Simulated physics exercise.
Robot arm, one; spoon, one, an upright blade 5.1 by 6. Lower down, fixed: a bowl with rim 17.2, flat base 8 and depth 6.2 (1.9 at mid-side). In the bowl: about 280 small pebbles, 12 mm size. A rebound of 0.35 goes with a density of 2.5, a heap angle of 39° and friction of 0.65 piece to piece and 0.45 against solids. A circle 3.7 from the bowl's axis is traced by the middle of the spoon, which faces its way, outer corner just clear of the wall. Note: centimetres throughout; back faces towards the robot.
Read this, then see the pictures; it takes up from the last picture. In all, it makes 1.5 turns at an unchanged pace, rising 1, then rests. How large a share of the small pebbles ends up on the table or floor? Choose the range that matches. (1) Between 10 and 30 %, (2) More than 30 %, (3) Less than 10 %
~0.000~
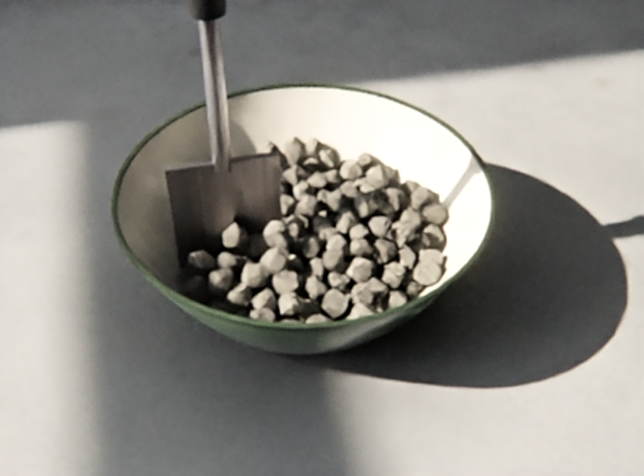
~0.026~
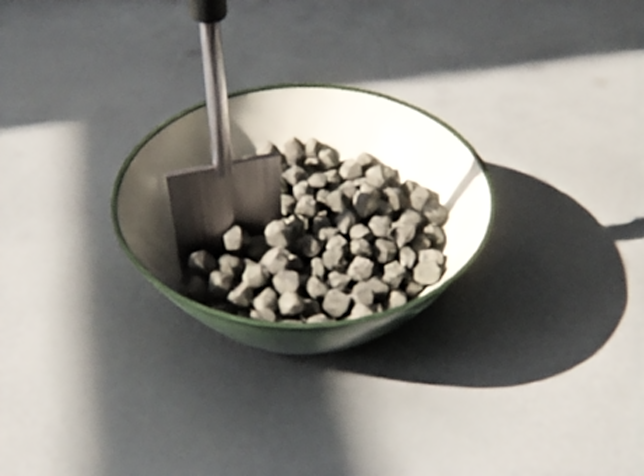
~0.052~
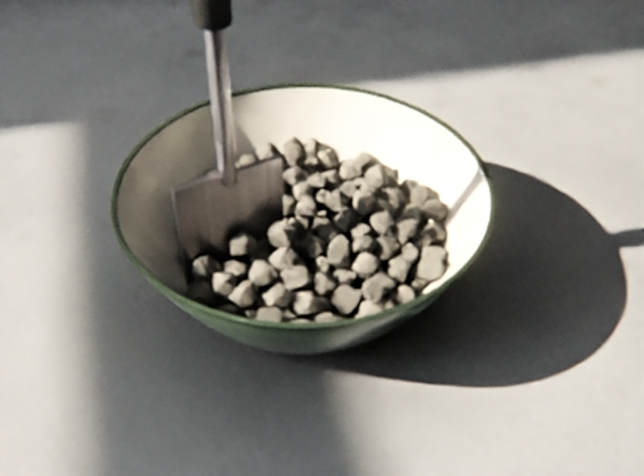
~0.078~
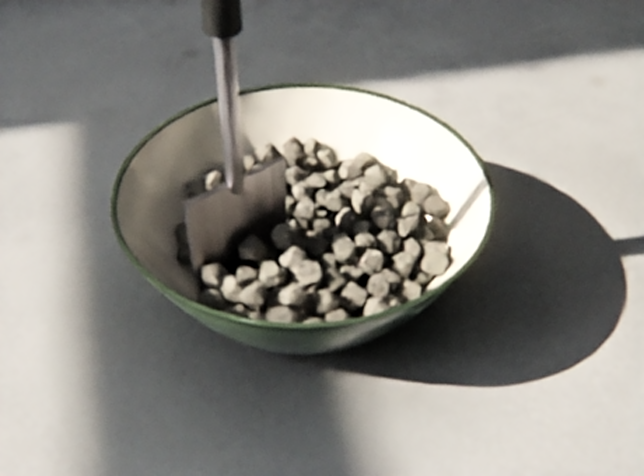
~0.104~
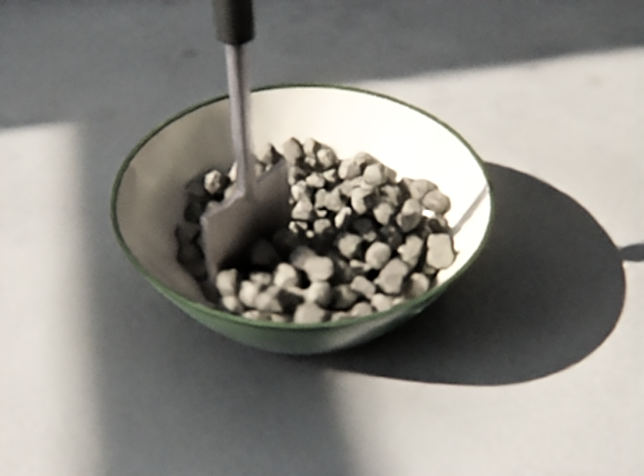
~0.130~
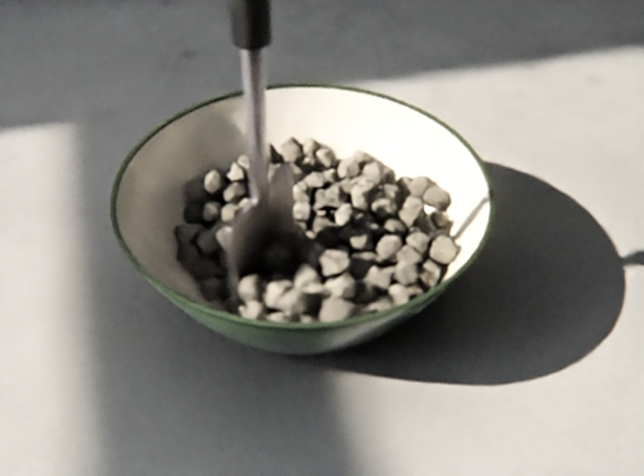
Between 10 and 30 % (1).
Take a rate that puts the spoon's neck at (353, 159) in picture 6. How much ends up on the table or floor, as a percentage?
Around 50 in a hundred.
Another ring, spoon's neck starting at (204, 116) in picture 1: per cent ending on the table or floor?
It comes to around 20 percent.
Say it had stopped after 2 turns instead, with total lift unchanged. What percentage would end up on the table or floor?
25 %.
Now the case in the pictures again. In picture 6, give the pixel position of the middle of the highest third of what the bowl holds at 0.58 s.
Centre estimate: Approx. (262, 132) px.
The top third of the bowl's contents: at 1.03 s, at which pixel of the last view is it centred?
In the final view it lies at about (366, 270).
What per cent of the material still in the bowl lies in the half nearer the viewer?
I'd put it near 35 per cent.
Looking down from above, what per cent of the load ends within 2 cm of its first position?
Roughly 10 percent.
After 0.58 s, 241° round, highest piece 8 above the table; 267 in the bowl, 11 on the table or floor, 7 in flight or on the tool.
After 1.03 s, 75° round, highest piece 9 above the table; 243 in the bowl, 35 on the table or floor, 7 in flight or on the tool.
After 1.45 s, 180° round, highest piece 7 above the table; 228 in the bowl, 57 on the table or floor.
After 2.15 s, 180° round, highest piece 7 above the table; 228 in the bowl, 57 on the table or floor.
In the end, 228 in the bowl, 57 on the table or floor. That is 20 % on the table or floor.
